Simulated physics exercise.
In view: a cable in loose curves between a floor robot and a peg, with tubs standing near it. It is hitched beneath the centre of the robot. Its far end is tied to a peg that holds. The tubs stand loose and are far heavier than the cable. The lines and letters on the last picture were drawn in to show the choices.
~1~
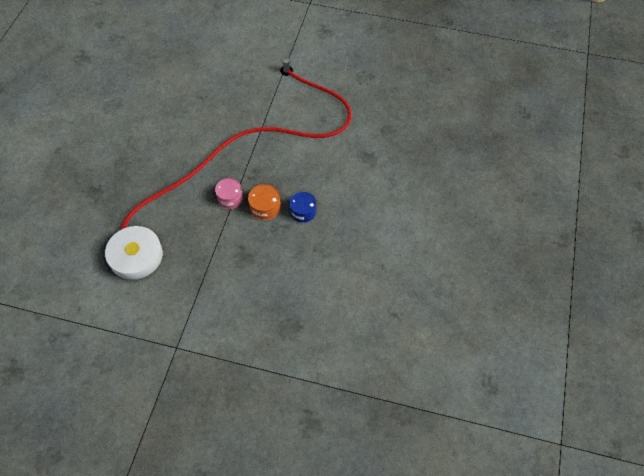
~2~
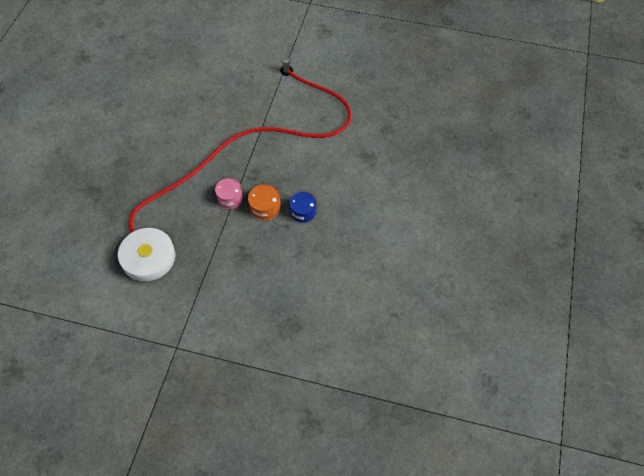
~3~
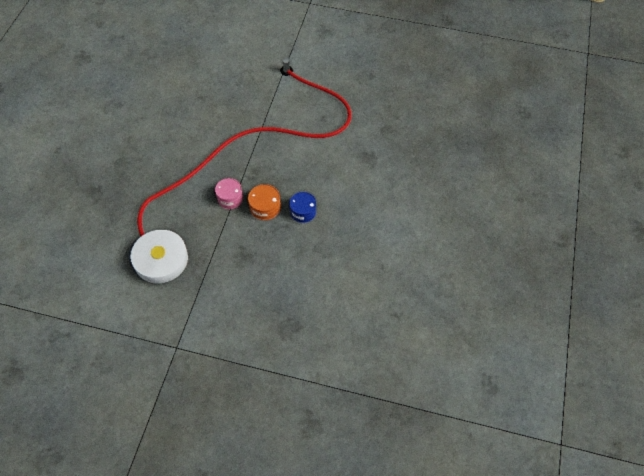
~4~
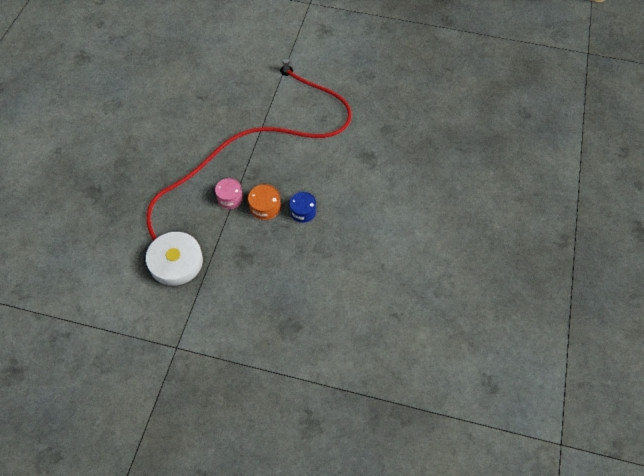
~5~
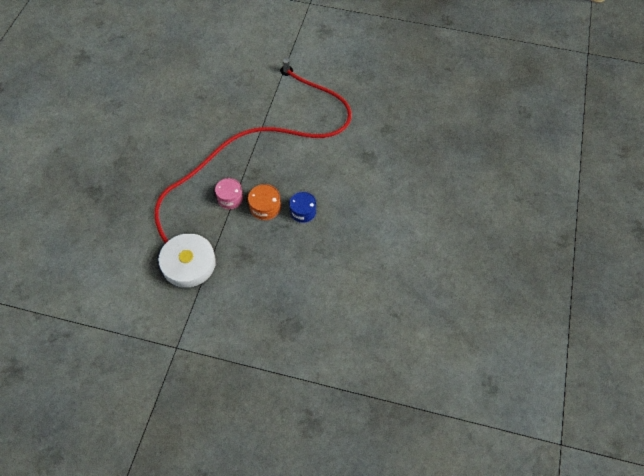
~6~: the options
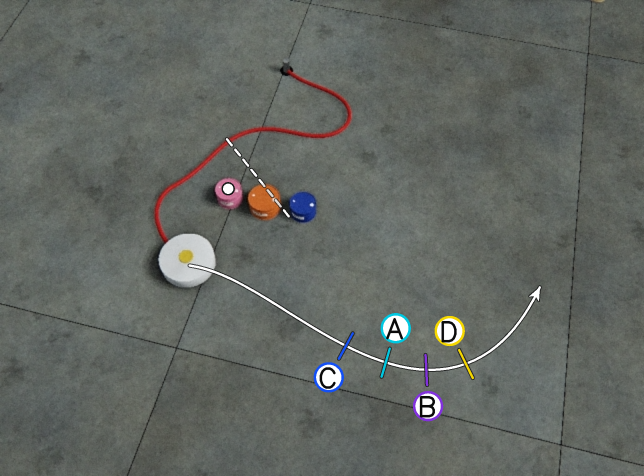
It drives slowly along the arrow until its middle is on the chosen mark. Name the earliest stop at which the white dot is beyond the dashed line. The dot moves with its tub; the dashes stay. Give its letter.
Mark D.
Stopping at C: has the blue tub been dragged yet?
No.
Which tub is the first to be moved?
The pink one.
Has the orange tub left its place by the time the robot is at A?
By then, no.
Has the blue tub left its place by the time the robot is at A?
By then, no.
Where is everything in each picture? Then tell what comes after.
The first frame shows orange tub (265, 202); blue tub (303, 207); pink tub (229, 194).
The second frame shows robot (147, 255); orange tub (265, 202).
The third frame shows robot (160, 257); pink tub (229, 194).
The fourth frame shows robot (175, 259); orange tub (265, 202).
The fifth frame shows robot (188, 261); pink tub (229, 194); peg (286, 66); orange tub (265, 202).
On the marked copy, A at (386, 362); B at (426, 370); C at (346, 346); D at (466, 364); the dashed line at (257, 176); the route from (189, 265) via (372, 358) to (540, 287); the white dot at (228, 189).
With D. Early on, robot (278, 302); pink tub (229, 194).
Further on, robot (373, 354); pink tub (229, 194).
At the end, robot (468, 360); orange tub (278, 201); pink tub (271, 178); the dot on the pink tub is over the dashed line.
As for the rest, A leaves the dotted tub short, at (229, 194); B leaves the dotted tub short, at (246, 188); C leaves the dotted tub short, at (229, 194).
